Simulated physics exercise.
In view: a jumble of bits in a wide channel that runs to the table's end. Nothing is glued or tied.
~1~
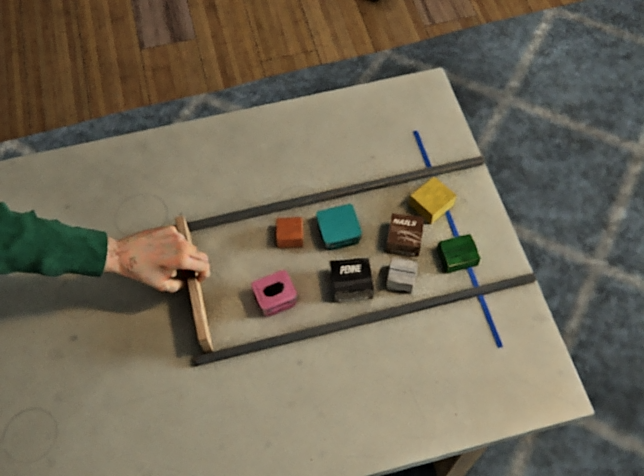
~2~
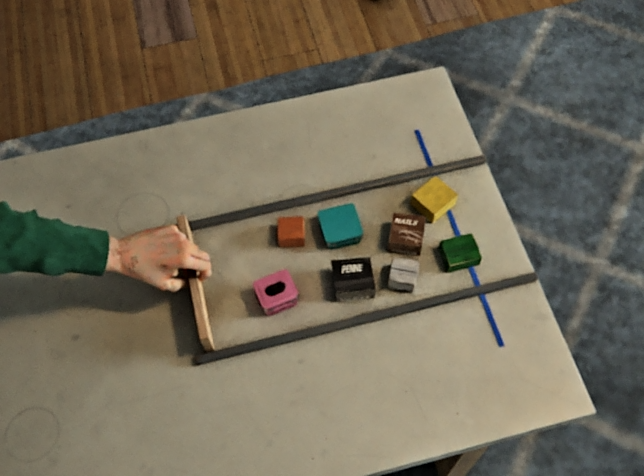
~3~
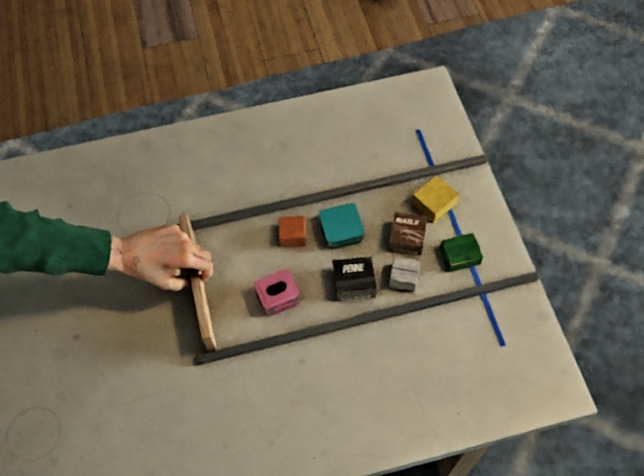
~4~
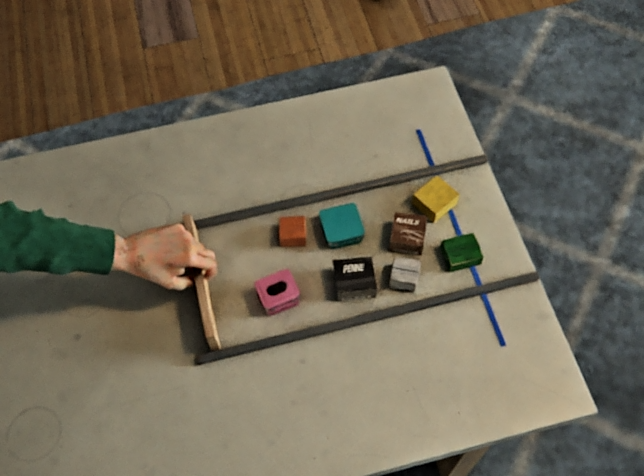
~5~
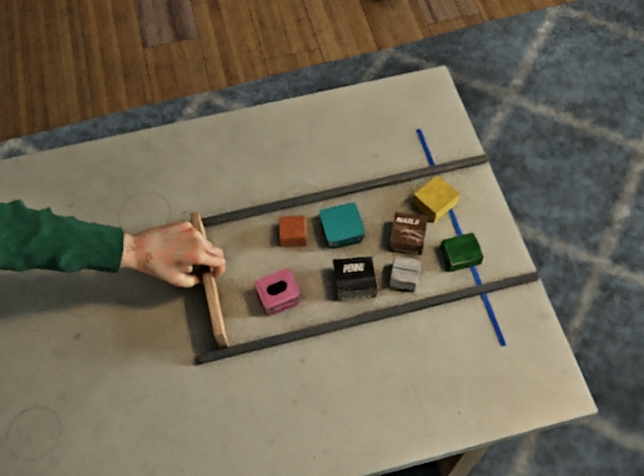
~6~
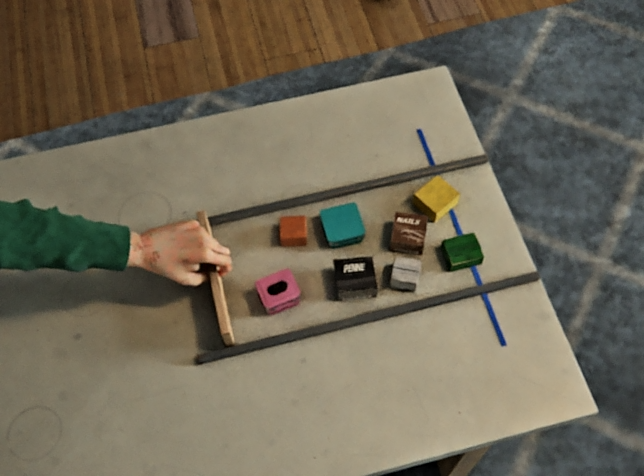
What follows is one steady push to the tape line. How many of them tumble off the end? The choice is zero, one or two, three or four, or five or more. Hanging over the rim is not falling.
The number that fall off is three or four.
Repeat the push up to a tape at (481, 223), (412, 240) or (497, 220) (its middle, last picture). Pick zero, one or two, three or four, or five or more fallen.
The falls would be five or over; one to two; at least five.
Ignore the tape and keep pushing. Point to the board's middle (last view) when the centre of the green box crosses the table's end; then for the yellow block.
Its middle is around (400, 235) and around (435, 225).
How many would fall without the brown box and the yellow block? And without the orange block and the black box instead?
2 in the first case, 2 in the second.
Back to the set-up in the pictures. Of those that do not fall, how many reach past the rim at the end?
It comes to 2.
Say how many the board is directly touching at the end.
It touches 2.
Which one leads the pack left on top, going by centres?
The black box ends nearest.
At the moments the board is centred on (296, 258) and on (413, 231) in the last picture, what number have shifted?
First 3, then 8.
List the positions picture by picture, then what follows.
In the first picture, green box (459, 253); yellow block (432, 200); brown box (405, 235); board (194, 283); tape (455, 230).
In the second picture, yellow block (434, 199); black box (353, 279).
In the third picture, brown box (408, 234); white box (405, 274).
In the fourth picture, green box (462, 252); turquoise case (342, 226).
In the fifth picture, yellow block (436, 199); pink case (278, 292).
In the sixth picture, green box (462, 252); yellow block (436, 199); brown box (409, 233); board (215, 278); tape (458, 229).
A little later, none off yet; green box at rest near (462, 252); yellow block at rest near (436, 199); brown box at rest near (409, 233).
Next, none off yet; green box shifted a little near (482, 249); yellow block at rest near (439, 197); brown box shifted about its own width near (434, 231).
Later still, none off yet; green box tilted well over near (541, 250); yellow block shifted well along near (490, 186); brown box shifted well along near (494, 221).
When it is over, the number that fall off is three or four; down, white box, brown box, yellow block and green box.
